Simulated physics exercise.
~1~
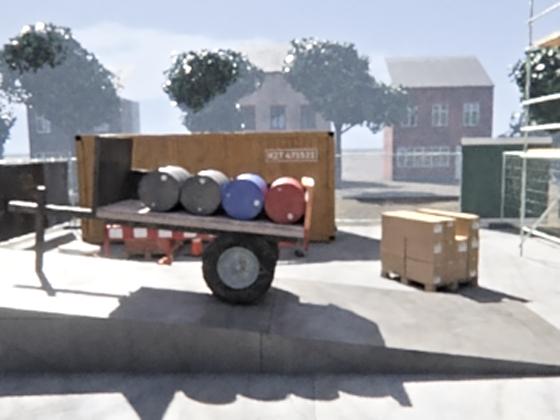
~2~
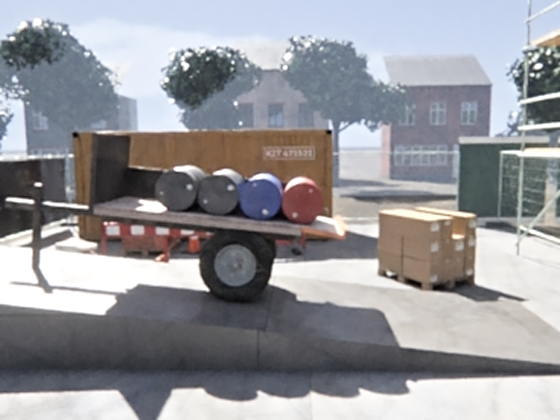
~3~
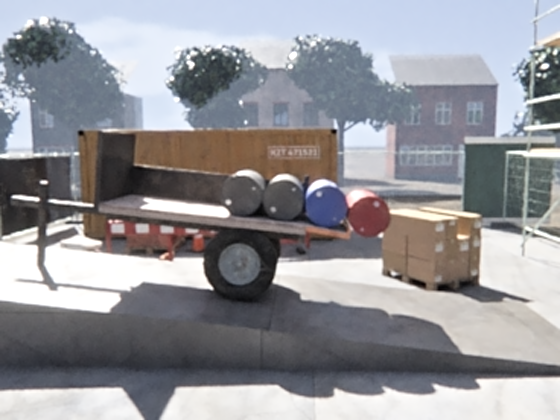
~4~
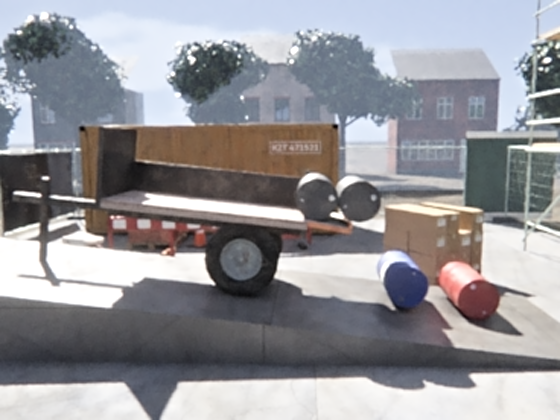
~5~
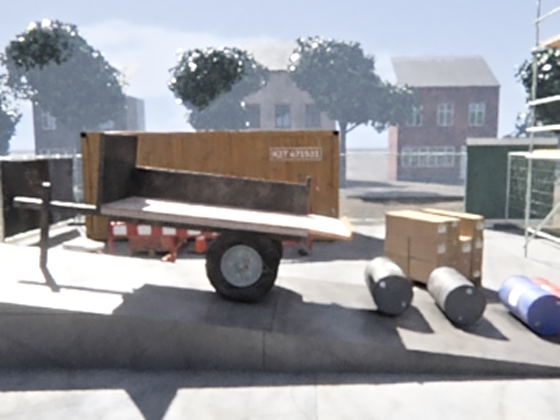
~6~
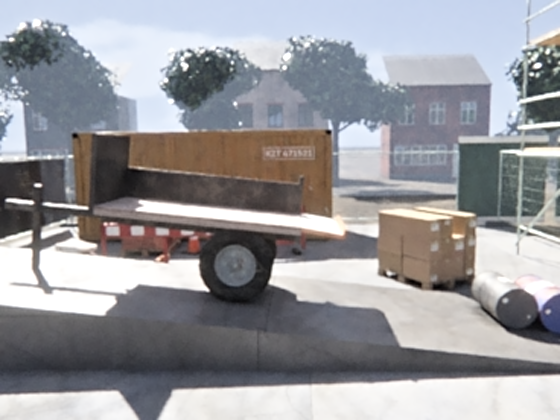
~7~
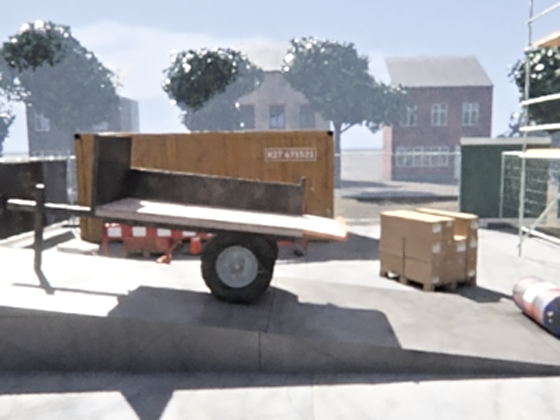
Four drums roll right off the lowered tailgate of a tilted trailer and across the ground.
